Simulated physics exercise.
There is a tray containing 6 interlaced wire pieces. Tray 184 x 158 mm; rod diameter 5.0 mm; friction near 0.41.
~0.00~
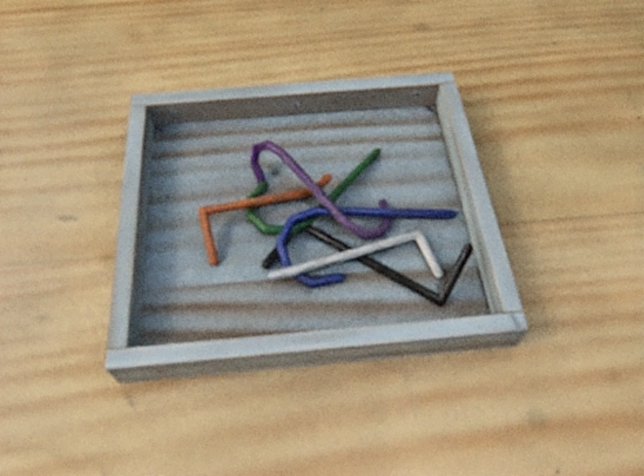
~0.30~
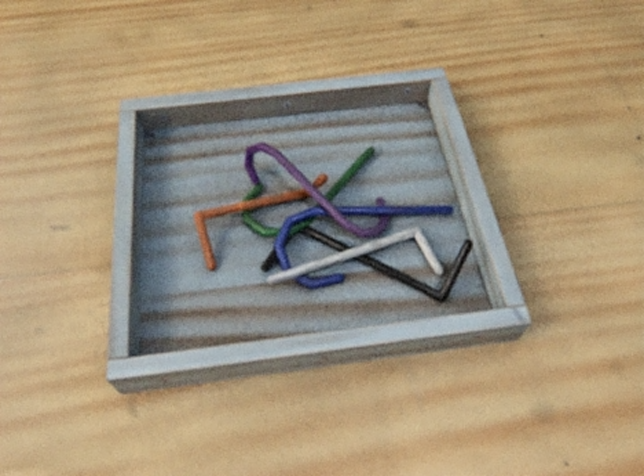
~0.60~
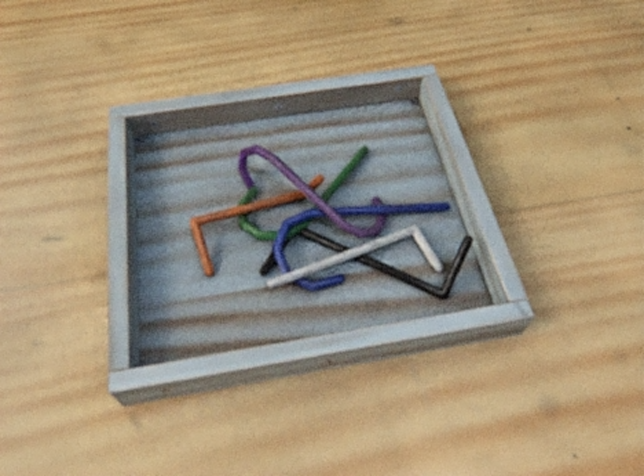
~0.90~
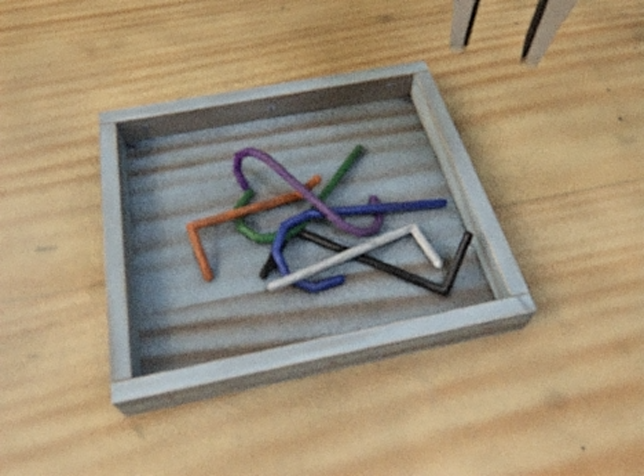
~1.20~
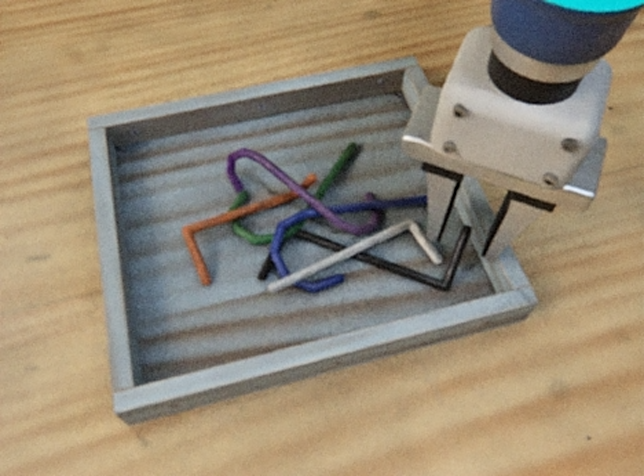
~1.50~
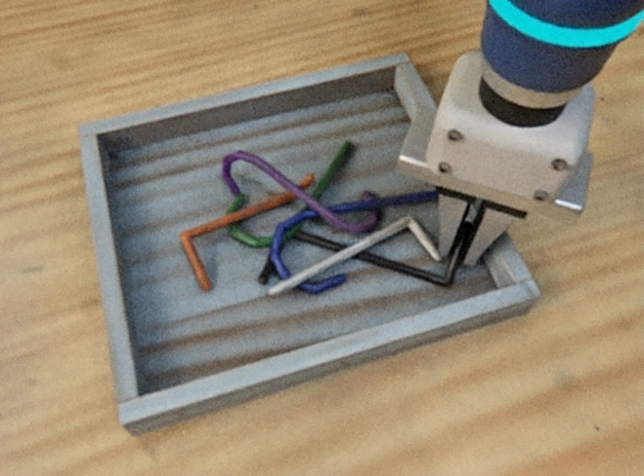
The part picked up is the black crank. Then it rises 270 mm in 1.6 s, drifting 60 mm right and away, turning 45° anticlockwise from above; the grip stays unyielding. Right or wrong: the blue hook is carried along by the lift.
Right.
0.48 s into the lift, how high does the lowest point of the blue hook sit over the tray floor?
About 0 mm.
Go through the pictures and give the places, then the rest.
The first frame shows fingers out of view, 219 mm above the grip; blue hook from (340, 277) to (452, 214), passing over green hook, over black crank, under white key; black crank from (469, 248) to (266, 265), passing under green hook, under blue hook.
The second frame shows fingers out of view, 219 mm above the grip; black crank from (469, 244) to (265, 268), passing under green hook, under blue hook; blue hook from (340, 278) to (449, 210), passing over green hook, over black crank, under white key.
The third frame shows fingers out of view, 204 mm above the grip; orange crank from (210, 272) to (320, 179), passing over green hook; white key from (438, 267) to (272, 284), passing over blue hook.
The fourth frame shows fingers (504, 20) 109 mm above the grip; purple hook from (373, 199) to (246, 187); green hook from (250, 193) to (359, 148), passing over black crank, under orange crank, under blue hook.
The fifth frame shows fingers (469, 226) 14 mm above the grip.
The sixth frame shows fingers (463, 236) closed on the black crank; blue hook from (341, 278) to (437, 194); black crank from (467, 225) to (263, 280).
After 1.98 s, lowest point more than 20 mm over the tray floor, black crank 58 mm, white key 38 mm.
After 2.38 s, lowest point more than 20 mm over the tray floor, black crank 159 mm, blue hook 68 mm, white key 46 mm.
After 3.10 s, lowest point more than 20 mm over the tray floor, black crank 272 mm, blue hook 177 mm.
At rest, hanging black crank 272 mm, blue hook 177 mm; the other 4 are down.
